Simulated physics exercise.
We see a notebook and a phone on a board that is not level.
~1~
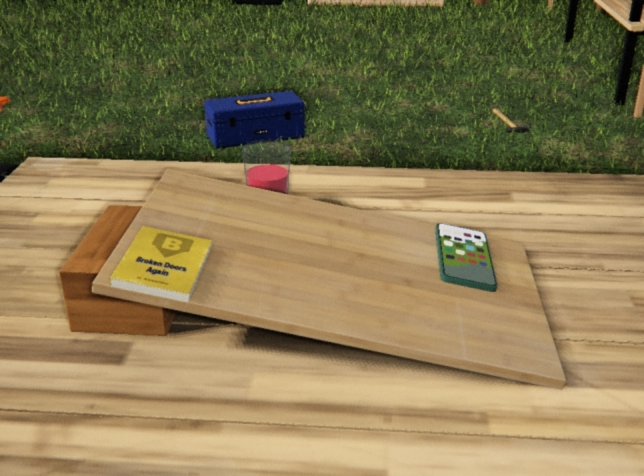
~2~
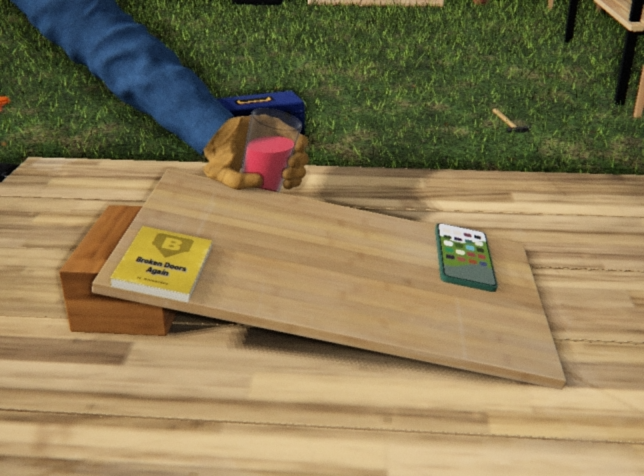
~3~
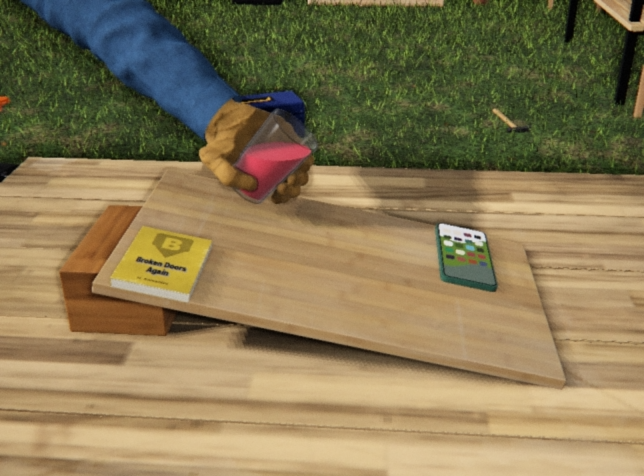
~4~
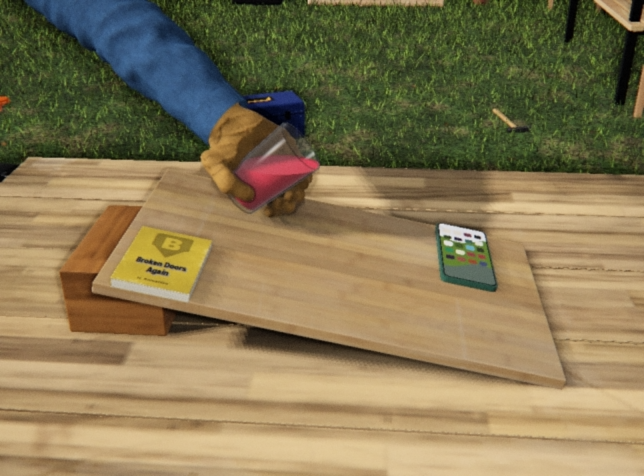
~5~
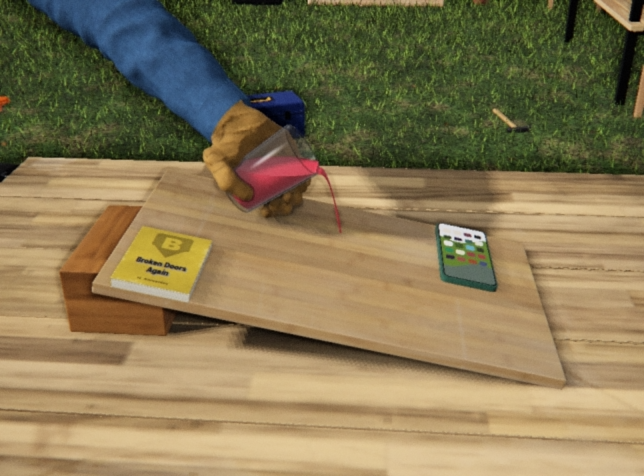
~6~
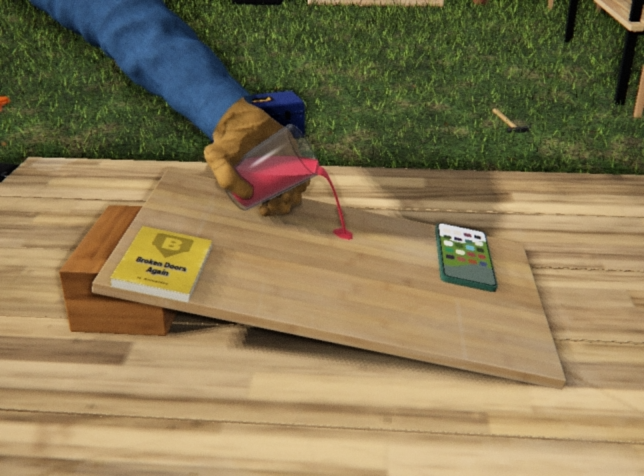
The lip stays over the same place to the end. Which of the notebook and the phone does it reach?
The notebook stays dry; the phone gets wet.
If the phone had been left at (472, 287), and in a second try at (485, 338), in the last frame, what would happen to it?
One: It ends up in the puddle. Two: It stays dry.
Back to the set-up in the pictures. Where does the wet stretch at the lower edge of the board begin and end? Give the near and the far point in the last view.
It runs from (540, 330) to (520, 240).
Shortly, it runs down to the right; the notebook is still dry; the phone is wet along its edge.
Then, it runs down to the right and off the end; the notebook is still dry; the phone is wet along its edge.
At the finish, it runs down to the right and off the end; the notebook is still dry; the phone is wet along its edge.
